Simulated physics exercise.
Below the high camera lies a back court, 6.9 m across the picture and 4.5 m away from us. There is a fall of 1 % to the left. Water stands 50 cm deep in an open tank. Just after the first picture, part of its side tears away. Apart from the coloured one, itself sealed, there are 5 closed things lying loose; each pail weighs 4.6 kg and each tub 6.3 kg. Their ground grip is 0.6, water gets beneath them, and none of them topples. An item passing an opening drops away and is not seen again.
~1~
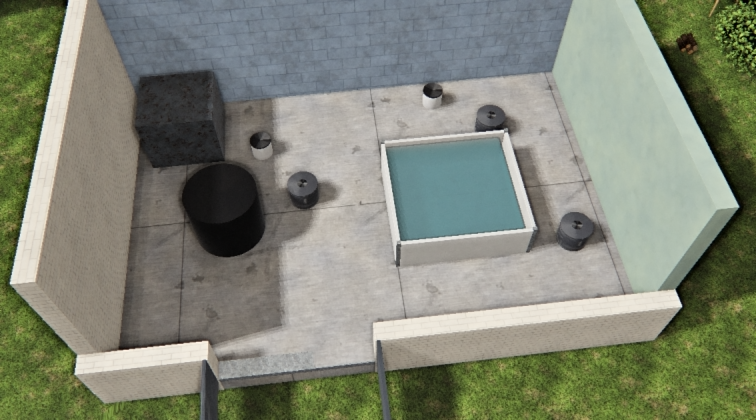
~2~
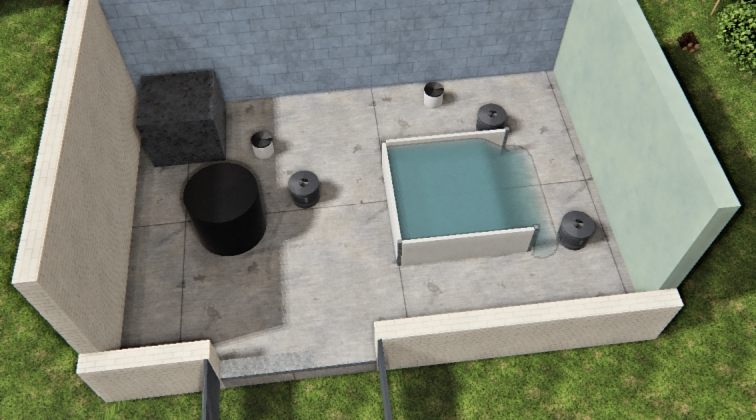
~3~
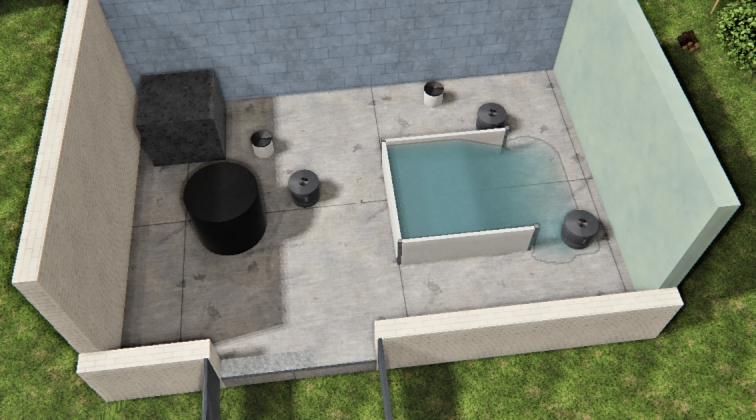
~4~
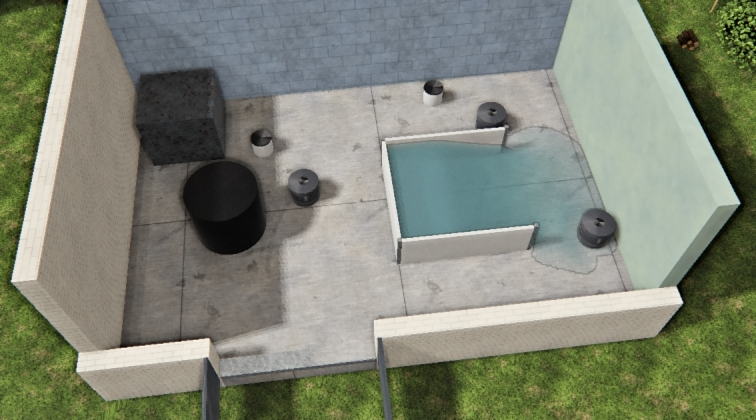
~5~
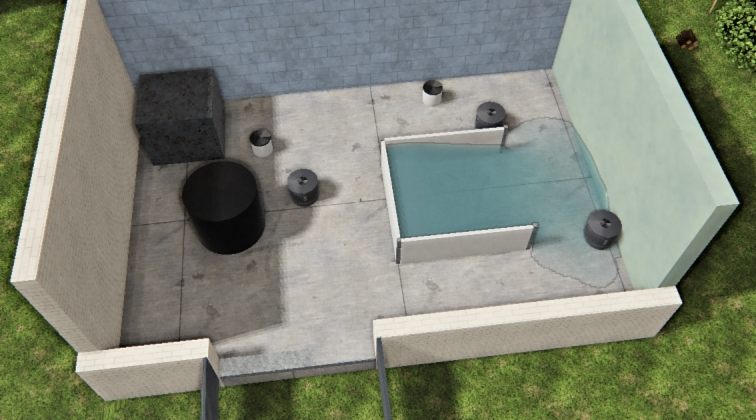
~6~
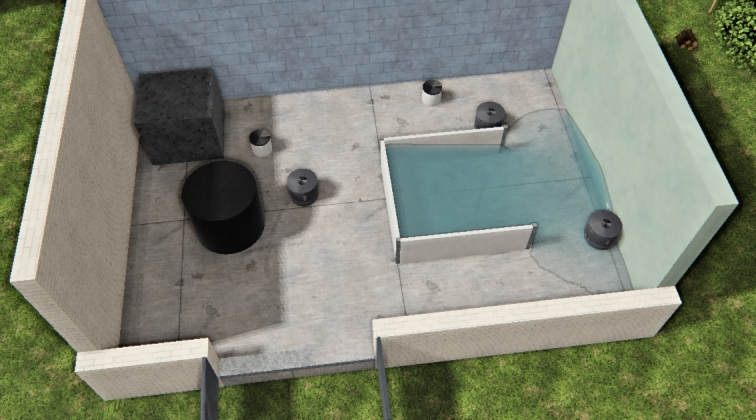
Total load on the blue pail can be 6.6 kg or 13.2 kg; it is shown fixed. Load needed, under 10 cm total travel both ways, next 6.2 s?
Only the heavier option works.
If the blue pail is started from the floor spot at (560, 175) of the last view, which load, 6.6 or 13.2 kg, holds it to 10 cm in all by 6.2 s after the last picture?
Lab note - result: Both options fail.
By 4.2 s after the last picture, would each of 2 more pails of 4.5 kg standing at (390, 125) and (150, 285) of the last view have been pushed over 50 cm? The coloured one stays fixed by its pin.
Result, in order - above threshold; below threshold.
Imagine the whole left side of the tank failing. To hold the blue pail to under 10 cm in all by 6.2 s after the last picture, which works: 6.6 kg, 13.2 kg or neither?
Note: No mass sufficient.
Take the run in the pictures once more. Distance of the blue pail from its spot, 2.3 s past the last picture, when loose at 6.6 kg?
About 0 cm off its spot.
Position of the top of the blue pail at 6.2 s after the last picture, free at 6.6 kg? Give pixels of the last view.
Somewhere about (177, 183).
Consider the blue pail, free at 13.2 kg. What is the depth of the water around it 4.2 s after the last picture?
About 3 cm.
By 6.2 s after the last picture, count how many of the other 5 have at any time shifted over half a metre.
By my count, 4.
Then, 0.6 s after the last picture the blue pail would be 0 cm from its start with 6.6 kg and 0 cm from its start with 13.2 kg; 0 cm of water round it then.
Then, 2.3 s after the last picture the blue pail would be 0 cm from its start with 6.6 kg and 0 cm from its start with 13.2 kg; 0 cm of water round it then.
Then, 4.2 s after the last picture the blue pail would be 0 cm from its start with 6.6 kg and 0 cm from its start with 13.2 kg; 3 cm of water round it then.
Then, 6.2 s after the last picture the blue pail would be 64 cm from its start with 6.6 kg and 0 cm from its start with 13.2 kg; 5 cm of water round it then.
